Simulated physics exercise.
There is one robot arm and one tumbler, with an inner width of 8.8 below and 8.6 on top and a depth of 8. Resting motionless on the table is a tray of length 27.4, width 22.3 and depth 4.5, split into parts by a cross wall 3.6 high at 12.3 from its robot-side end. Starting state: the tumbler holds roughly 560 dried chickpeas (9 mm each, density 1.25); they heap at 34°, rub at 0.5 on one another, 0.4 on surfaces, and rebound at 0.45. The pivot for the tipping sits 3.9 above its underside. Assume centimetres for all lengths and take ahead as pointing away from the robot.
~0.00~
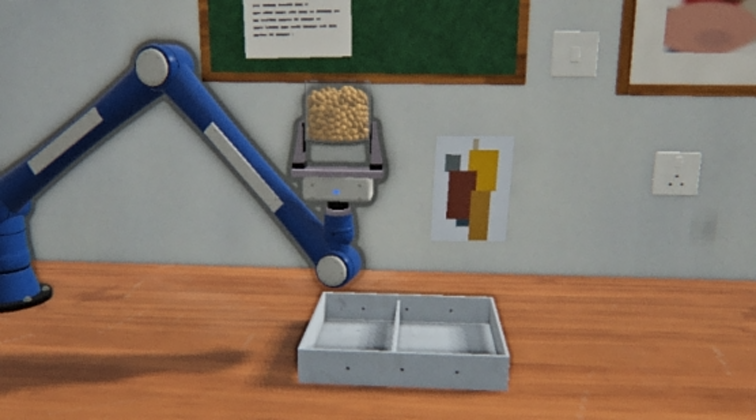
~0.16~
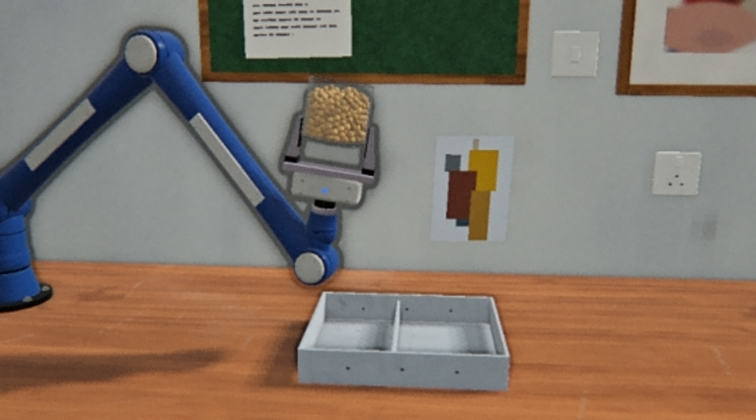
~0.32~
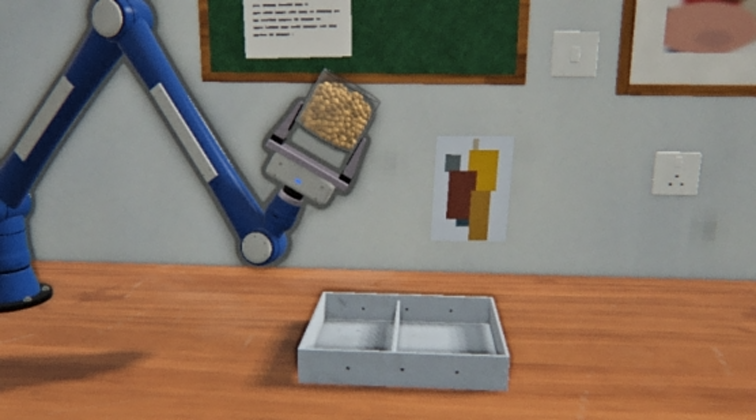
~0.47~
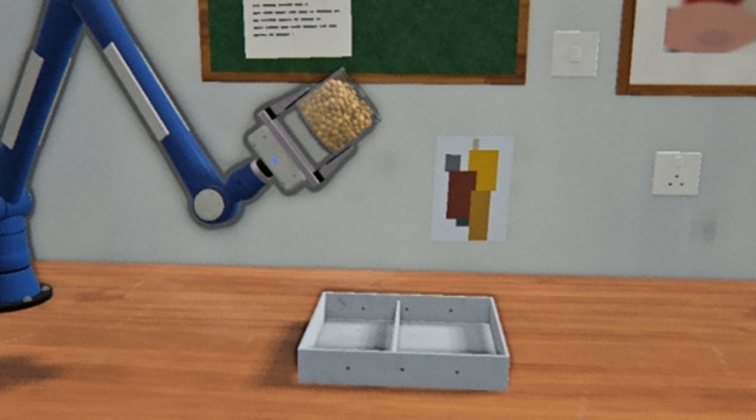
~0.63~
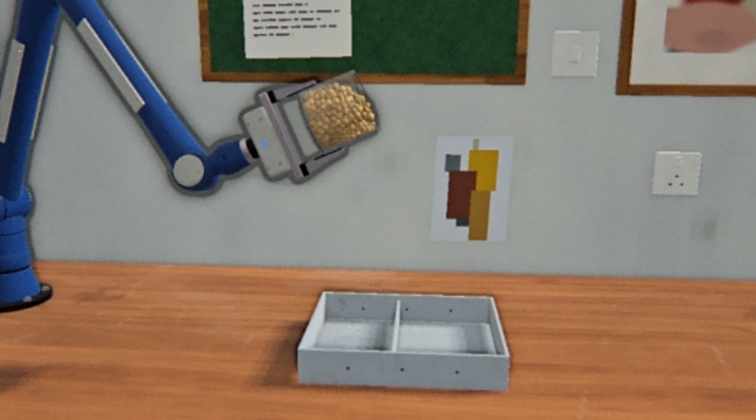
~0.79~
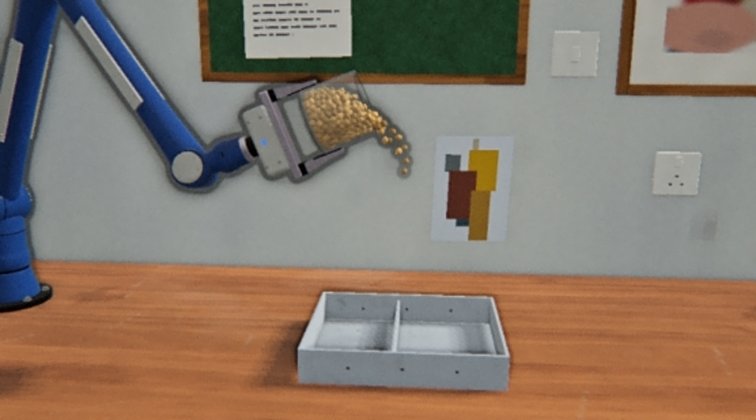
Above a wooden table holding a divided grey tray, a blue robot arm gripped a clear tumbler of chickpeas and tilted it steadily to the right, until some chickpeas tumbled out over the rim.
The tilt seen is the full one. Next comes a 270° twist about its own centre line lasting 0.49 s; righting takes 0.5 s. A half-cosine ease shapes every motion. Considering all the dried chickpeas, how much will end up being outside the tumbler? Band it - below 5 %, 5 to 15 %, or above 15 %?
My answer is 5 to 15 %.
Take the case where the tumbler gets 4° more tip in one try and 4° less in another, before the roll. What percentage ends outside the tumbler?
I'd expect some 15 per cent, then some 5 per cent.
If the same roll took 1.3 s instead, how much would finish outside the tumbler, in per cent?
It would then come to about 20 per cent.
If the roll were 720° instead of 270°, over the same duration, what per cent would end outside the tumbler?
Roughly 15 %.
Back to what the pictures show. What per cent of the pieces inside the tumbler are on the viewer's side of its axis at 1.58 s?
It's close to 45 percent.
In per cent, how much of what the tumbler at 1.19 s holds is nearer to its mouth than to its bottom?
Close to 40 per cent lies in the mouth half.
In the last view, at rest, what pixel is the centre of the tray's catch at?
I'd place it near (439, 341) in the last picture.
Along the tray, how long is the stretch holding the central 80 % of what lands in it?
12 cm or thereabouts.
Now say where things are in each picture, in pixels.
Tumbler middle at (338, 112), upright; upper third of the load around (339, 100), from x 310 to 365, top at y 90; 558 in the tumbler, in the first frame.
Tumbler middle at (338, 112), tipped 8°; upper third of the load around (337, 101), from x 305 to 365, top at y 90, in the second frame.
Tumbler middle at (338, 112), tipped 30°; upper third of the load around (335, 101), from x 305 to 370, top at y 85, in the third frame.
Tumbler middle at (338, 112), tipped 53°; upper third of the load around (334, 100), from x 305 to 370, top at y 85, in the fourth frame.
Tumbler middle at (338, 112), tipped 67°; upper third of the load around (332, 100), from x 305 to 370, top at y 85, in the fifth frame.
Tumbler middle at (338, 112), tipped 68°; upper third of the load around (329, 103), from x 305 to 405, top at y 90; 549 in the tumbler, 9 in flight or on a rim, in the sixth frame.
By 1.19 s, tipped 68°, highest piece 39 above the table; 523 in the tumbler, 26 in the far-side part, 3 in the robot-side part, 1 on the table or floor, 5 in flight or on a rim.
By 1.58 s, tipped 23°, highest piece 39 above the table; 499 in the tumbler, 44 in the far-side part, 5 in the robot-side part, 3 on the table or floor, 7 in flight or on a rim.
By 1.98 s, upright, highest piece 39 above the table; 499 in the tumbler, 50 in the far-side part, 4 in the robot-side part, 4 on the table or floor, 1 in flight or on a rim.
By 2.68 s, upright, highest piece 39 above the table; 499 in the tumbler, 51 in the far-side part, 4 in the robot-side part, 4 on the table or floor.
Final count, 499 in the tumbler, 51 in the far-side part, 4 in the robot-side part, 4 on the table or floor. That is 11 % outside the tumbler.
